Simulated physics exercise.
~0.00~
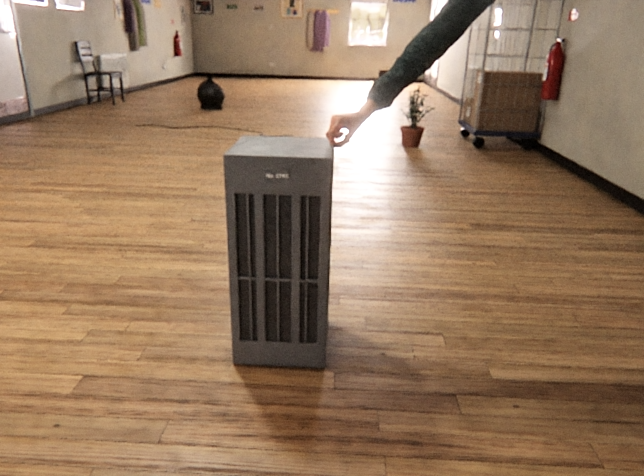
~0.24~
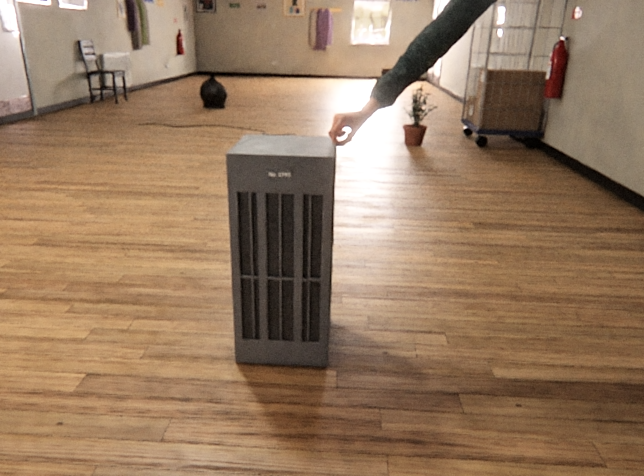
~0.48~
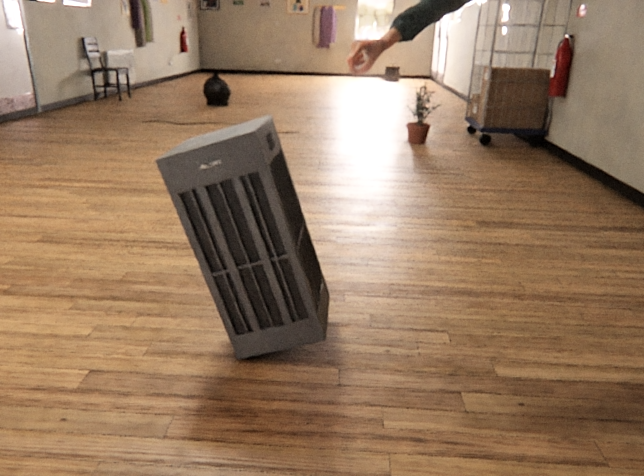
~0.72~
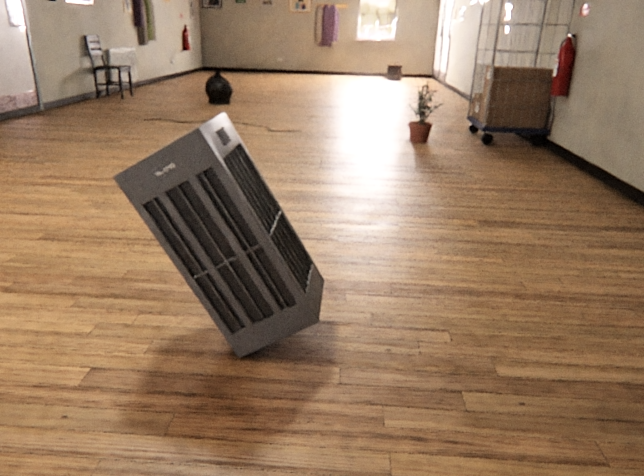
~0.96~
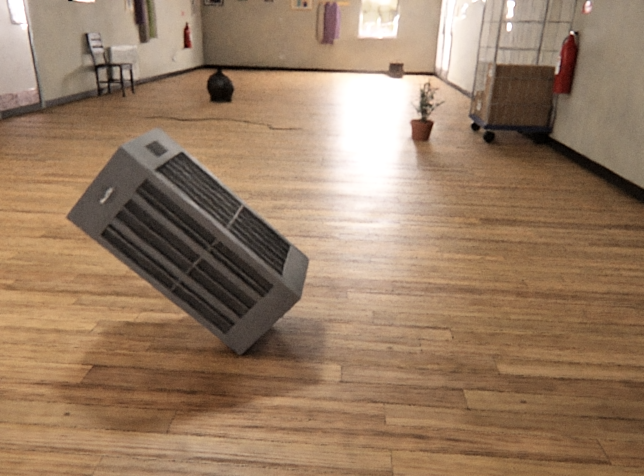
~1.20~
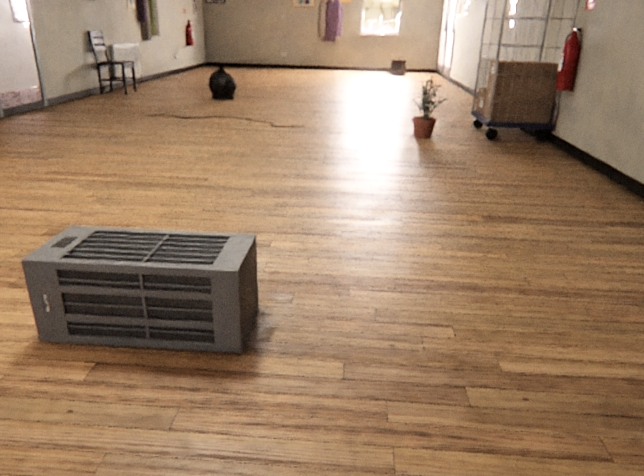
A grey crate tips left after a hand lets go and lands on its side.
